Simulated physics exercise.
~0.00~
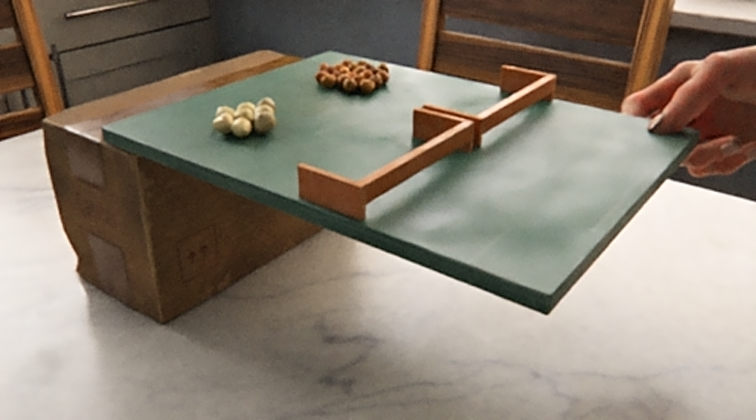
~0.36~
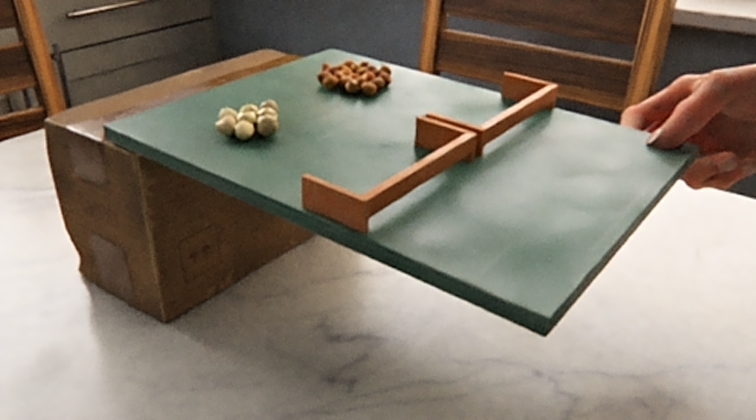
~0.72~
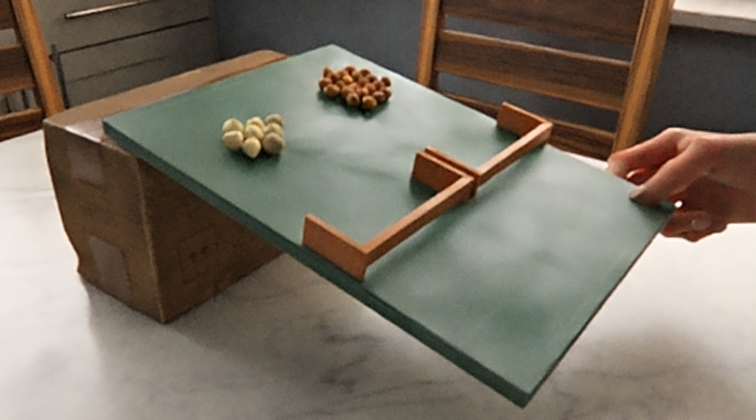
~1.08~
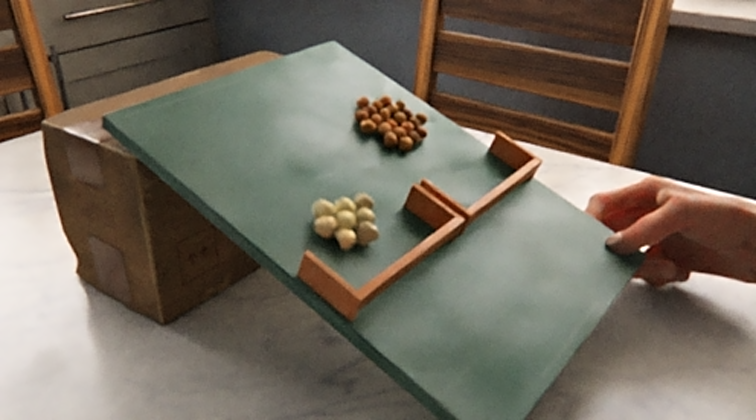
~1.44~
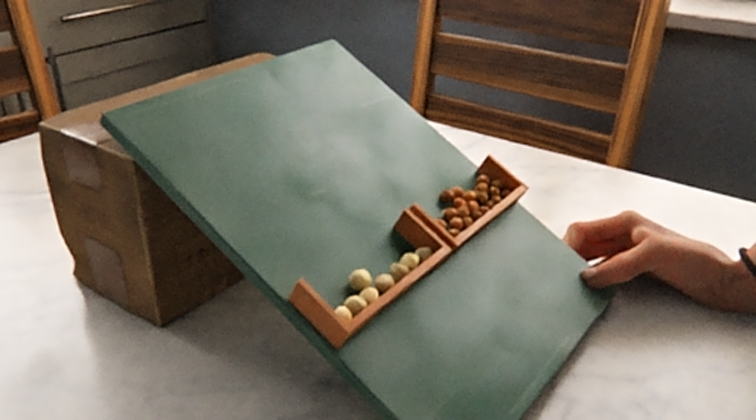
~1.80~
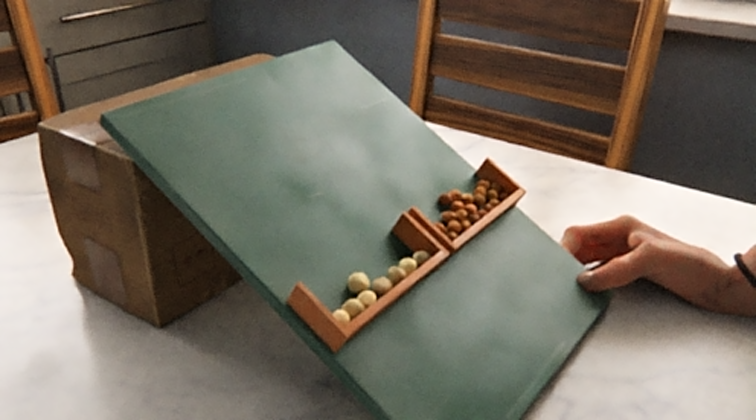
Green board propped on a cardboard box tilting as a hand lowers one end, pale and brown balls rolling into wooden barriers.
